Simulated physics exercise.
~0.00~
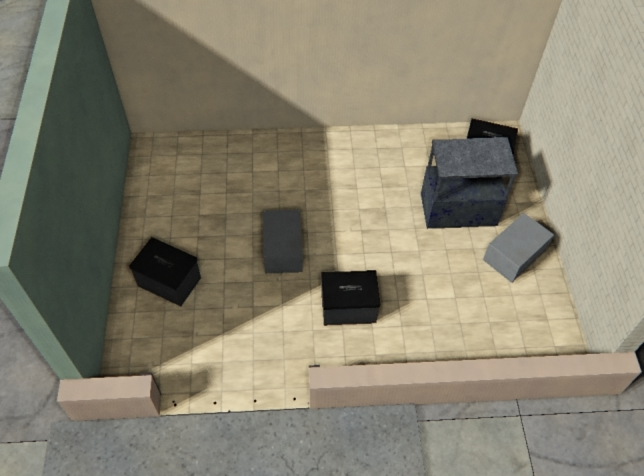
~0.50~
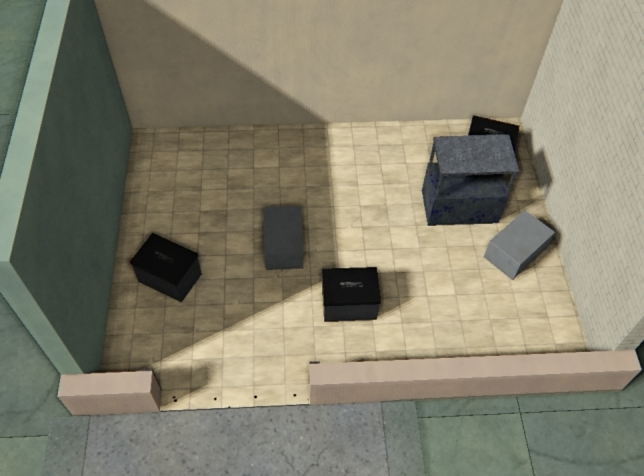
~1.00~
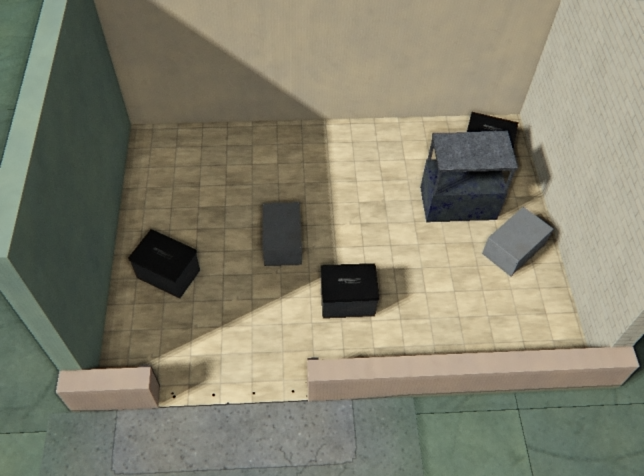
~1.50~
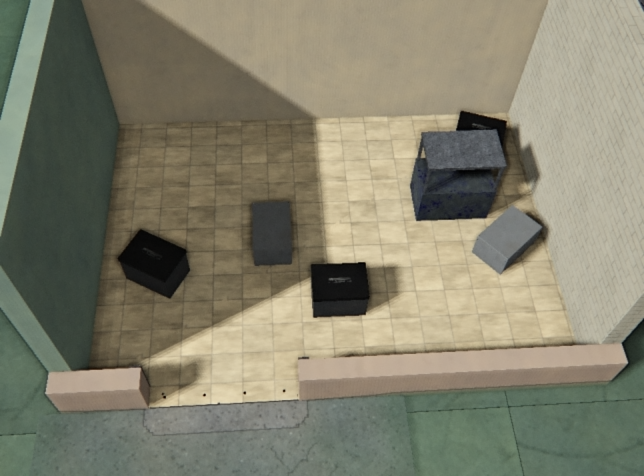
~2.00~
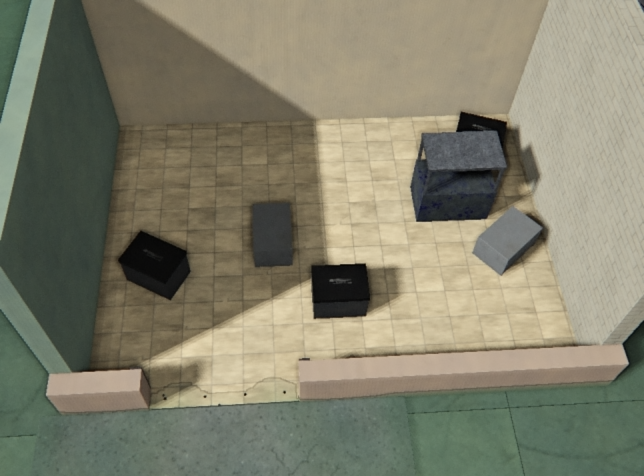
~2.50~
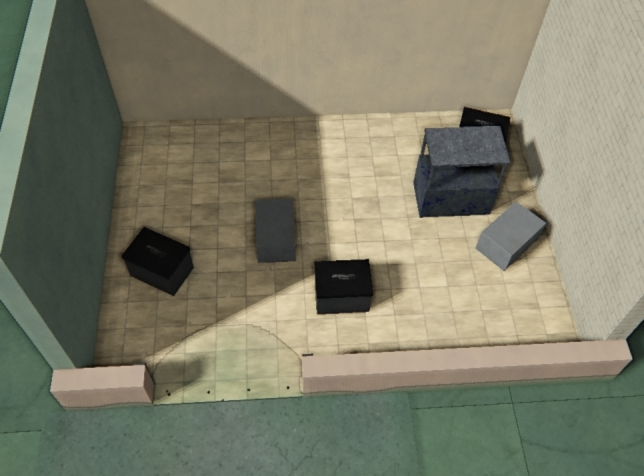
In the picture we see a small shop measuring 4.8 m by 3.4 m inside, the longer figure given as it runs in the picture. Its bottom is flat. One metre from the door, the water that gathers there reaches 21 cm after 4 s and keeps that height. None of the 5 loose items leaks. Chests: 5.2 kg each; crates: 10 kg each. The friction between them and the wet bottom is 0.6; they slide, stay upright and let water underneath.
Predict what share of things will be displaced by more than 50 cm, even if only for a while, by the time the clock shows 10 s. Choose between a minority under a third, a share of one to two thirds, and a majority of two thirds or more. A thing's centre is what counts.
A majority of two thirds or more.
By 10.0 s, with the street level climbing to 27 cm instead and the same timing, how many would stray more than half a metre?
So the tally would be 5.
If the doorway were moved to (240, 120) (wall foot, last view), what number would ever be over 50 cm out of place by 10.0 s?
That gives 3 of them.
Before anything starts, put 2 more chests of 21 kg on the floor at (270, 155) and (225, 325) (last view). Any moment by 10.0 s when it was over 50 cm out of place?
Taking them in order, the first is beyond that distance and the second is beyond that distance.
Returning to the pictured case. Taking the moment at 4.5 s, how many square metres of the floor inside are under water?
Wet area: Approx. 7.0 m2.
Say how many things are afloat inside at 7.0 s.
I get 2.
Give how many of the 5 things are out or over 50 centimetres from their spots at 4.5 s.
By then 0.
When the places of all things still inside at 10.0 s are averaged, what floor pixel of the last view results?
Around (425, 212).
After 3.5 s 0 of 5 are over 50 cm from their spots; 0 afloat.
After 4.5 s 0 of 5 are over 50 cm from their spots; 0 afloat.
After 7.0 s 2 of 5 are over 50 cm from their spots; 2 afloat.
After 10.0 s 4 of 5 are over 50 cm from their spots, and 4 have been at some point; 3 afloat.
